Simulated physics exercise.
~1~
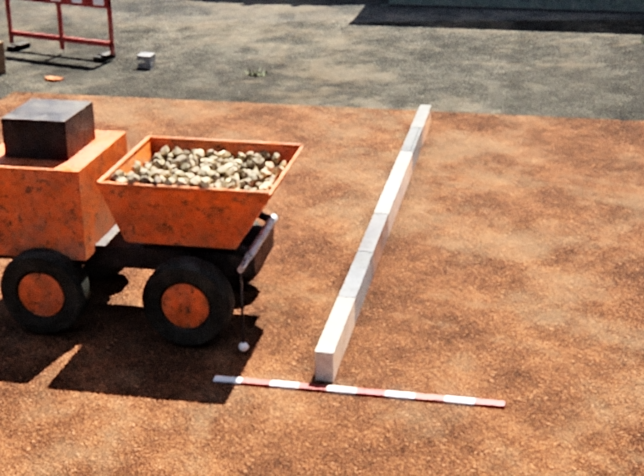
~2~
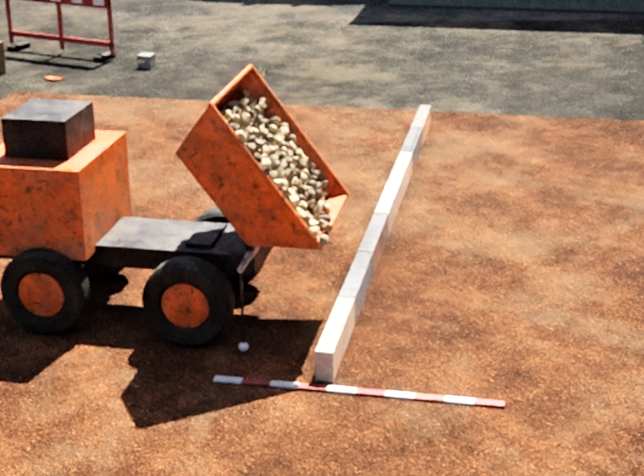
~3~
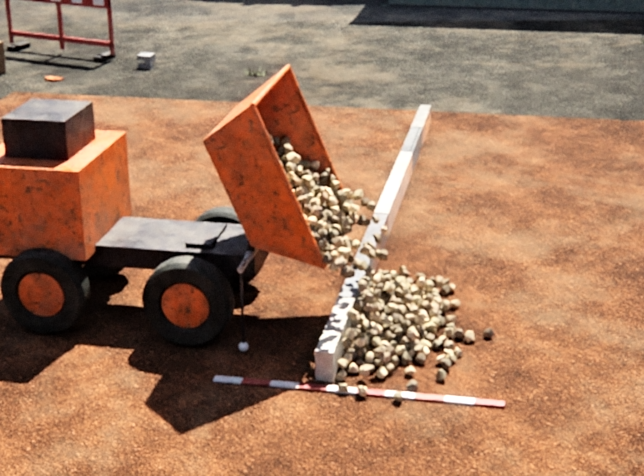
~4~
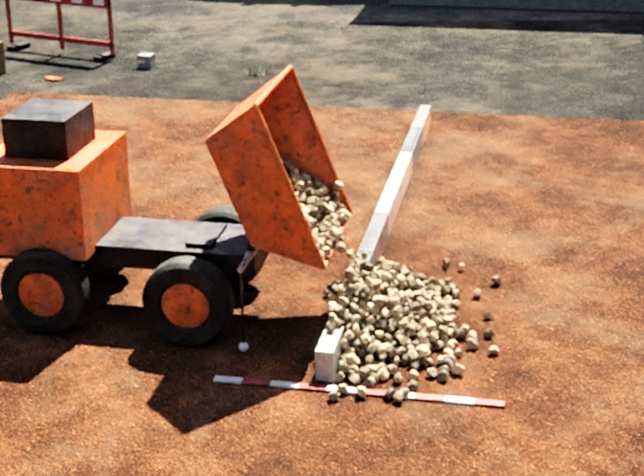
At the start, a small orange dumper stands on reddish ground with its body level and full of pale stones, facing a long, low white kerb and a red and white striped staff. The body tips up steeply to the right, and the stones slide toward its lower edge. They then pour out, tumbling over the kerb and heaping up mostly on its far side. The pile spreads and buries part of the kerb, while a few stones scatter farther right. At the end, the body remains steeply raised with a good share of stones still inside, and more lie beyond the kerb.
